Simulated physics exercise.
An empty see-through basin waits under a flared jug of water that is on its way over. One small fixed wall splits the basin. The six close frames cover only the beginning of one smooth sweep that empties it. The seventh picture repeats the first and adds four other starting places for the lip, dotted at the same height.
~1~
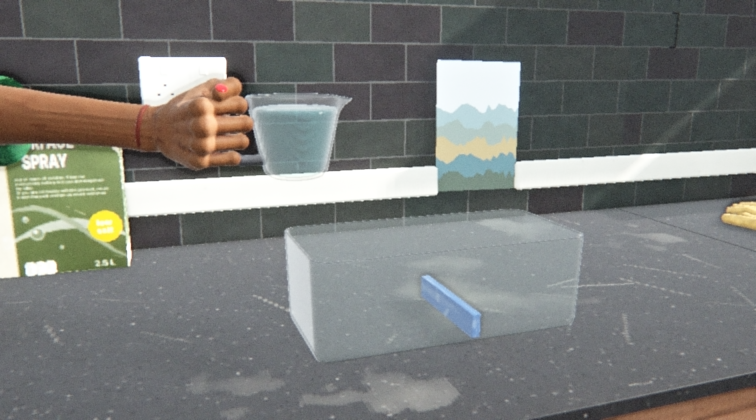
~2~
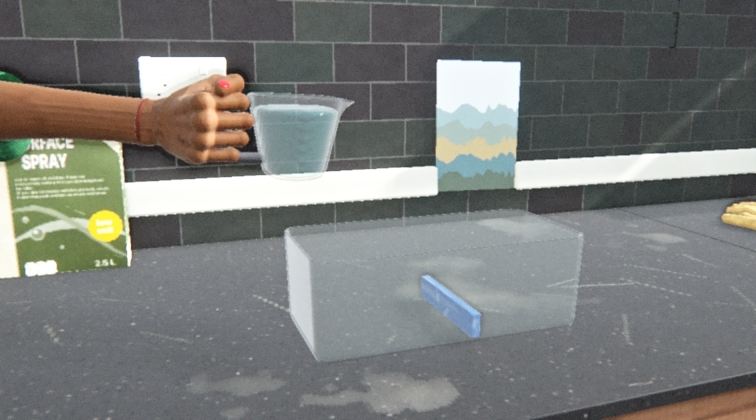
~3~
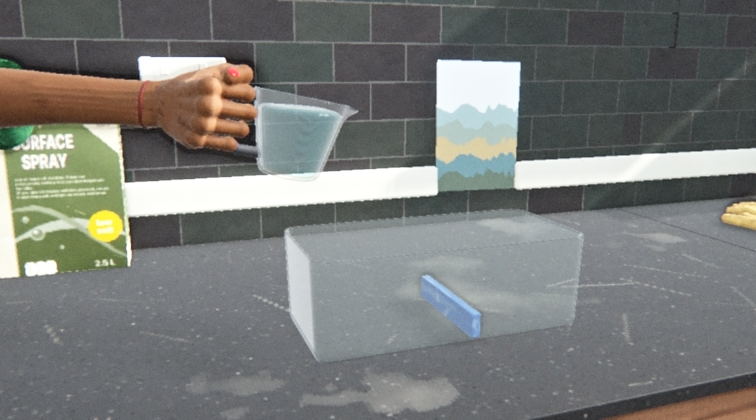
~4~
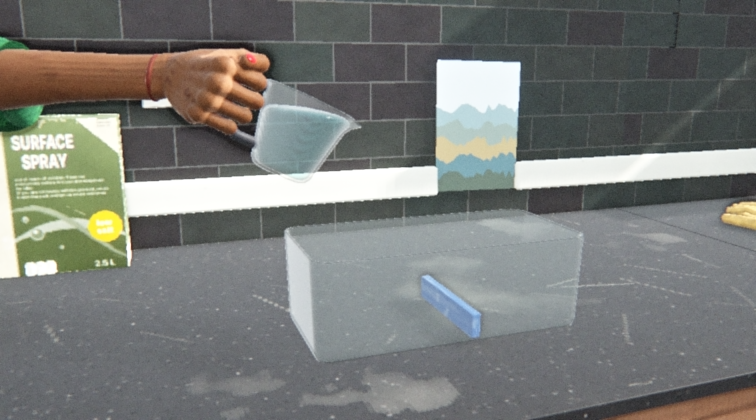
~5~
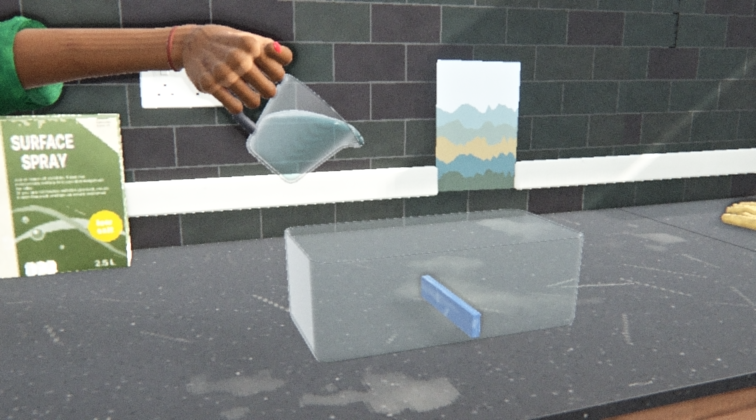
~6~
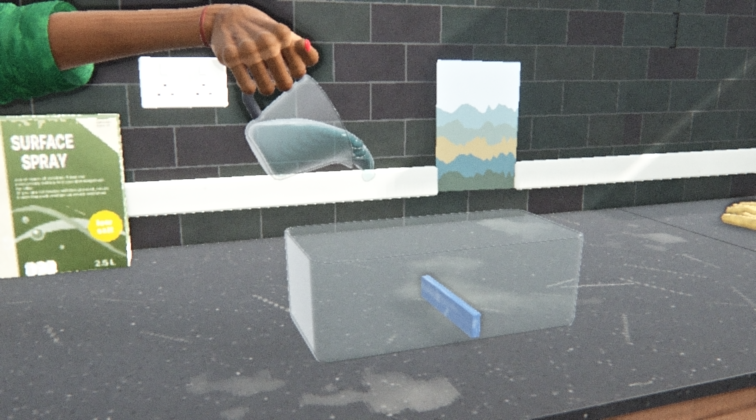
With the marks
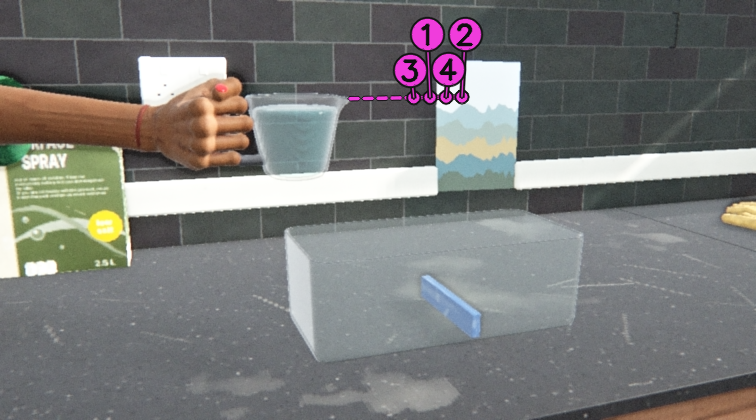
Hand tilting a clear jug of water rightward above a see-through basin on a dark counter, water starting over the lip.
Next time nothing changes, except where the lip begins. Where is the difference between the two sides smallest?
1 beats the others.
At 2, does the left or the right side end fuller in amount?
More ends on the right.
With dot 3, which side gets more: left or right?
The left side.
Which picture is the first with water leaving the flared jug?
In picture 5.
On the marked copy, 1 at (430, 97); 2 at (461, 96); 3 at (413, 97); 4 at (446, 97).
Choosing 1, about 52 % ends left of the wall and 46 % right of it; 3 % is lost outside.
Choosing 2, about 11 % ends left of the wall and 86 % right of it; 4 % is lost outside.
Choosing 3, about 66 % ends left of the wall and 31 % right of it.
Choosing 4, about 30 % ends left of the wall and 67 % right of it; 3 % is lost outside.
